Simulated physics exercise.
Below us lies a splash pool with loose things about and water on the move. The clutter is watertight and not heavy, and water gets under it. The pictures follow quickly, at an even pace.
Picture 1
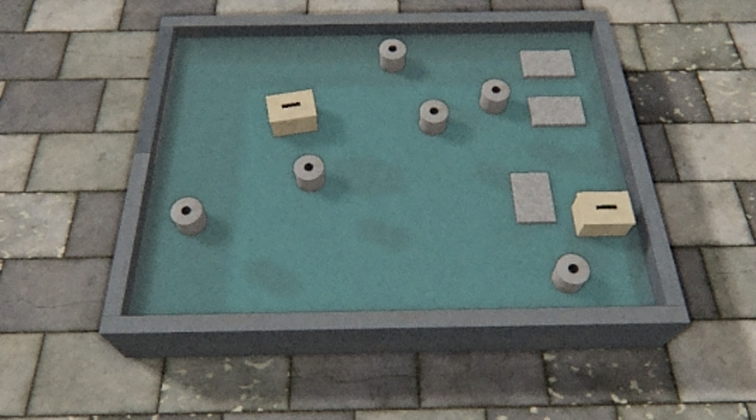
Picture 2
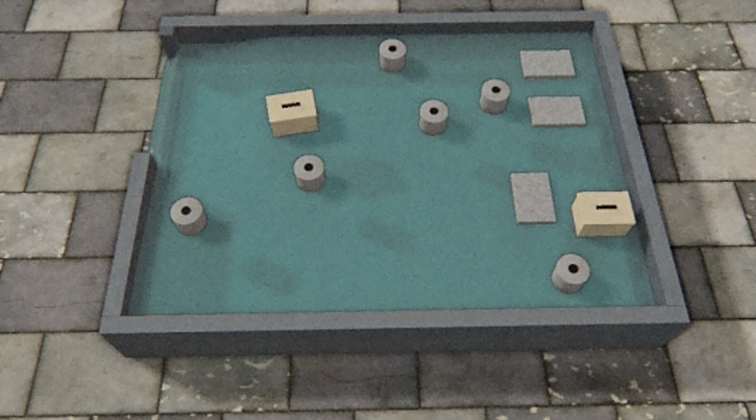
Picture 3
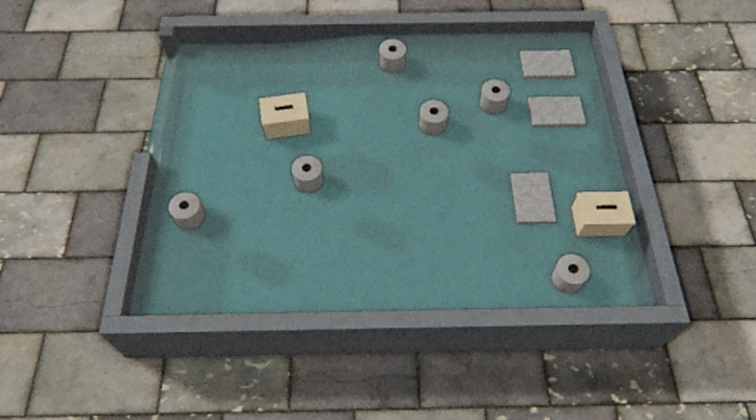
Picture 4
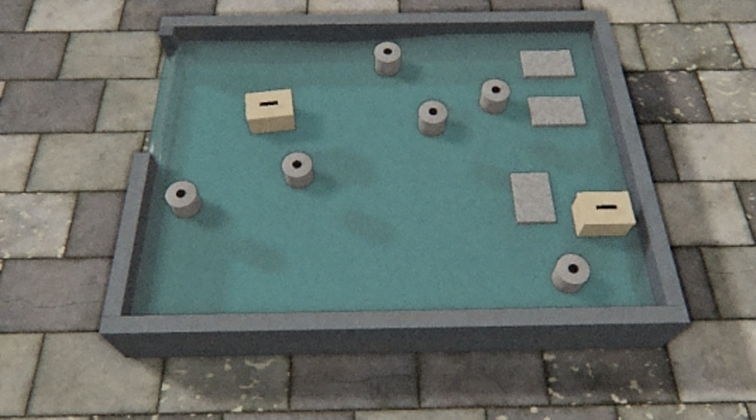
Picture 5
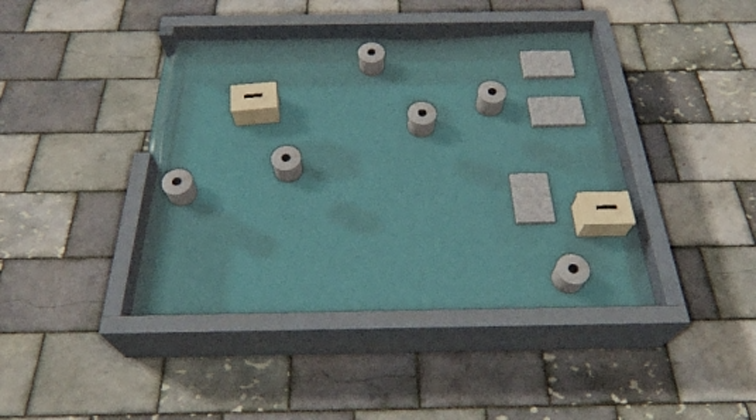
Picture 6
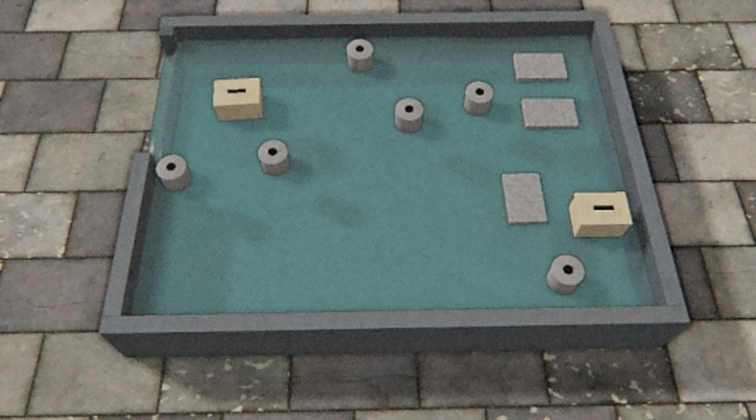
A shallow rectangular pool of teal water with a dark grey rim sits on grey stone paving, seen from above by a still camera. Two cream slotted boxes, one upper left and one lower right, share it with six grey cylinders and three pale flat slabs along the right. A gap opens in the left wall, then the left-hand objects drift left and upward, with those further right shifting slightly later.
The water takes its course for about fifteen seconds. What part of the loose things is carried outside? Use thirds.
It is one to two thirds.
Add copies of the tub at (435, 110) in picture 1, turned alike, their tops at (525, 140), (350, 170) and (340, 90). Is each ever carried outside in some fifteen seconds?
In turn: No, carried outside, washed out.
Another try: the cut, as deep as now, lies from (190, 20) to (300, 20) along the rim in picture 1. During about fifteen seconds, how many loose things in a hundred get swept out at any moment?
I make it 50 per cent.
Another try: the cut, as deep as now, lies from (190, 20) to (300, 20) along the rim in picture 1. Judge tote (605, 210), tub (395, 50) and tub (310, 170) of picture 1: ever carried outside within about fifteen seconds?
In that order: Stays, gone, out.
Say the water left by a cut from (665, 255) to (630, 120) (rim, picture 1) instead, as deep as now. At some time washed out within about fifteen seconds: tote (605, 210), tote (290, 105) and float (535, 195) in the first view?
In that order: Through, kept in, washed out.
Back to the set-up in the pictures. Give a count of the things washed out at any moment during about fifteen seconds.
It comes to 5.
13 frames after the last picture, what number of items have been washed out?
3 of them.
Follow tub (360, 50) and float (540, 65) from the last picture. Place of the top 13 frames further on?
Near (221, 54) and (506, 76).
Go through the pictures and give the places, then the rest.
A tote at (291, 106) floats; a tub at (186, 211), afloat; 0 of 11 have shifted, in the first picture.
A tote at (291, 106), afloat; a tub at (186, 211) floats; 0 of 11 have shifted, in the second picture.
A tote at (284, 108), afloat, close to its start; a tub at (184, 206), afloat, close to its start; 2 of 11 have shifted, in the third picture.
A tote at (269, 104), afloat, close to its start; a tub at (181, 194) floats, close to its start; 3 of 11 have shifted, in the fourth picture.
A tote at (254, 96) floats, a stride from its start; a tub at (177, 182) floats, close to its start; 5 of 11 have shifted, in the fifth picture.
A tote at (237, 92) floats, a stride from its start; a tub at (171, 167) floats, a stride from its start; 8 of 11 have shifted, in the sixth picture.
A moment on, 1 of 11 are out; 10 afloat.
Next, 3 of 11 are out; 8 afloat.
Later, 4 of 11 are out; 7 afloat.
In the end, 5 of 11 are out; 6 afloat.
